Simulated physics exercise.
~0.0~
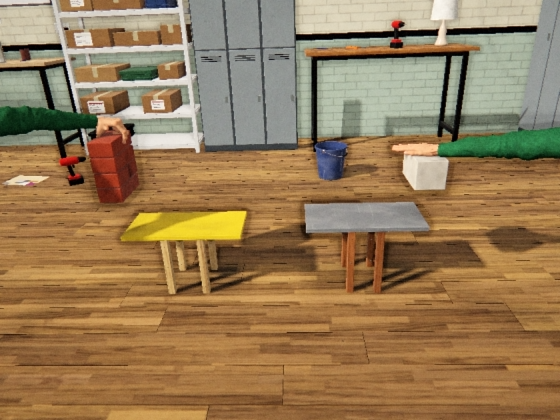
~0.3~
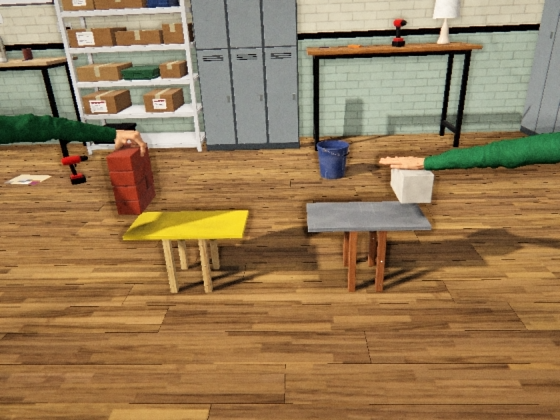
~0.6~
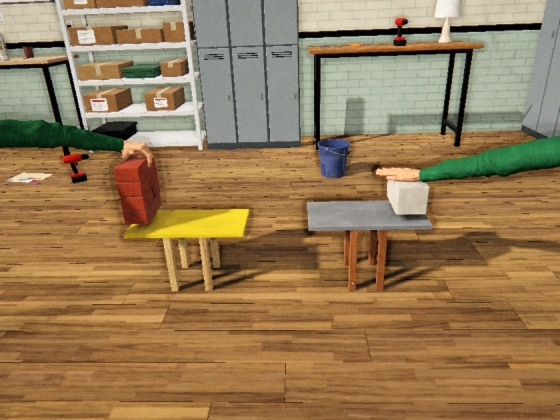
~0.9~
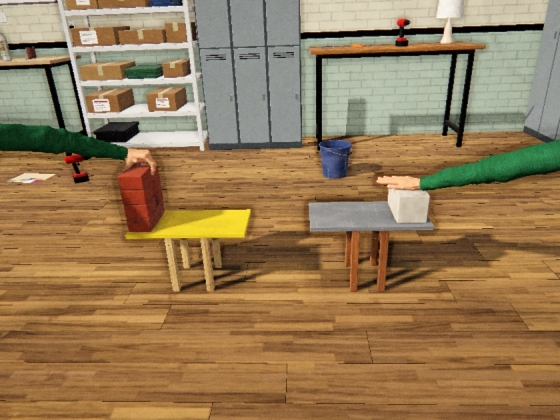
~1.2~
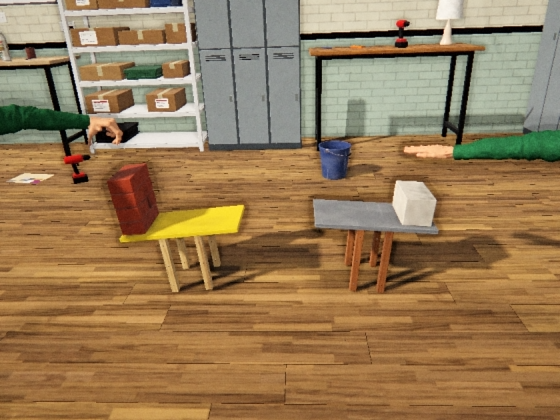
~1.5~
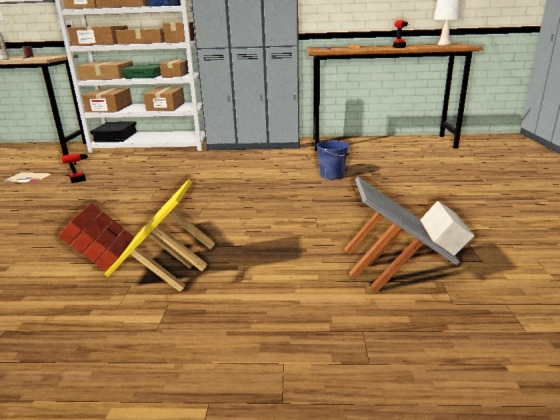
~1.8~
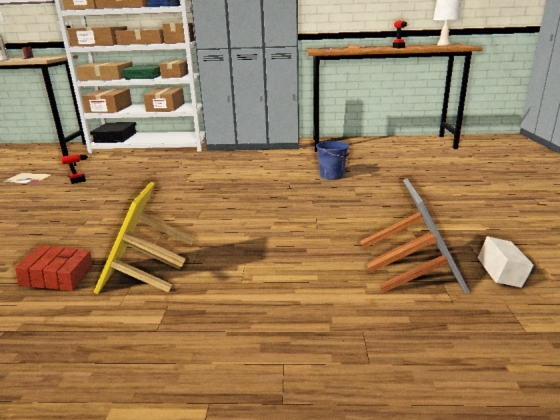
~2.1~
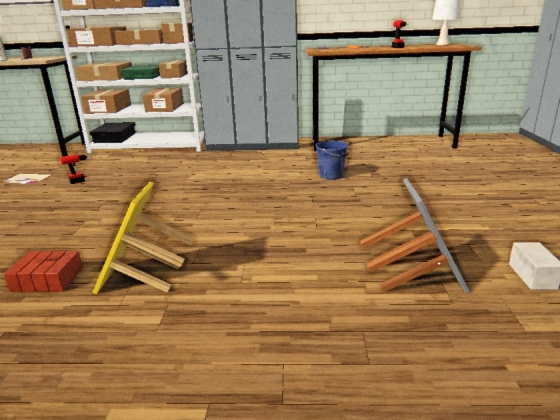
Both little tables toppled outward once two green-sleeved arms had set red bricks on the yellow one's left end and a pale block on the grey one's right, then let go; the loads slid to the floor and the tables stayed tipped over.
